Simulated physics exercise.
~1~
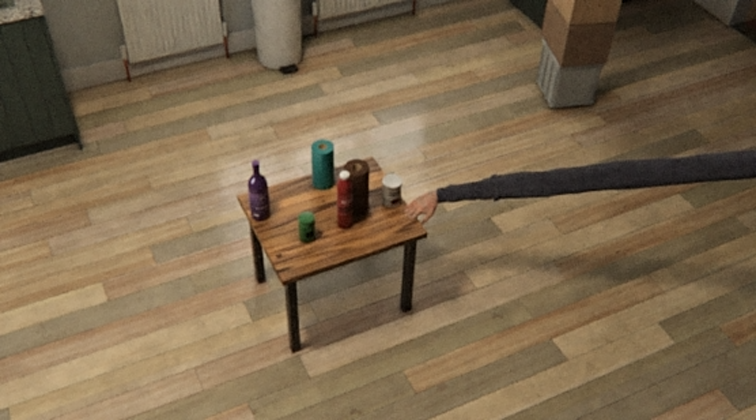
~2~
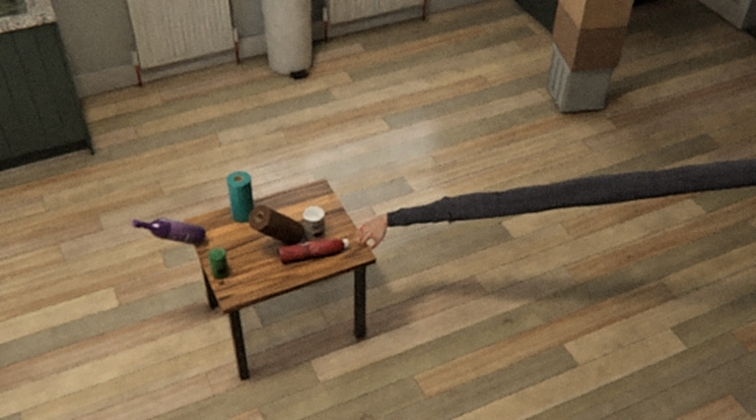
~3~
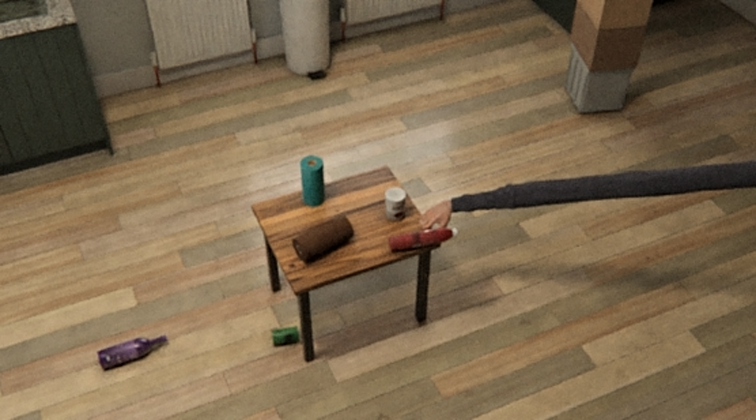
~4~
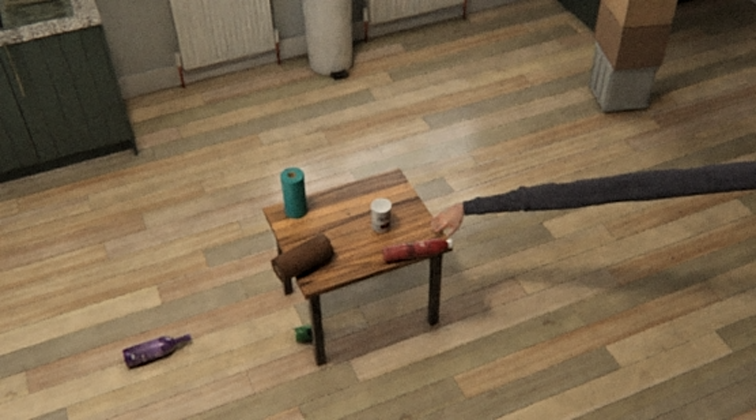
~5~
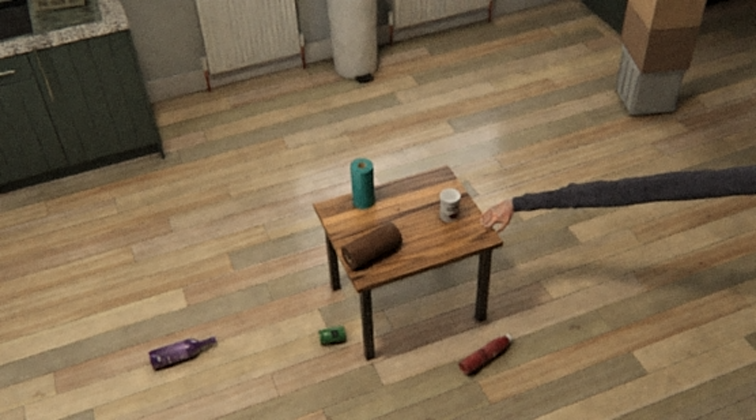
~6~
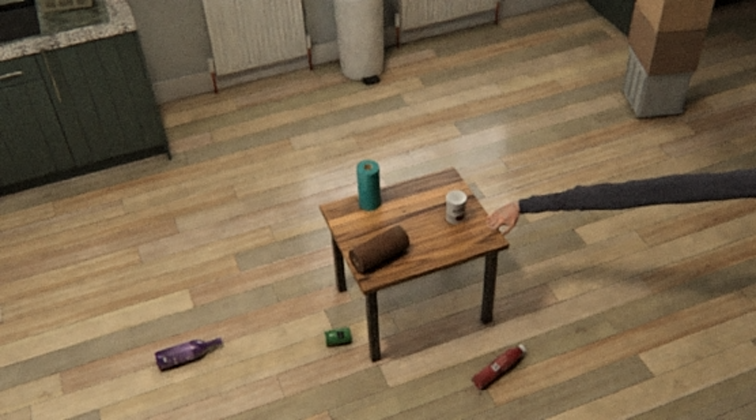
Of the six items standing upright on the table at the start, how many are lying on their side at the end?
Four of them end up lying on their side. These are the purple bottle, the green jar and the red bottle on the floor, and the brown roll on the table.
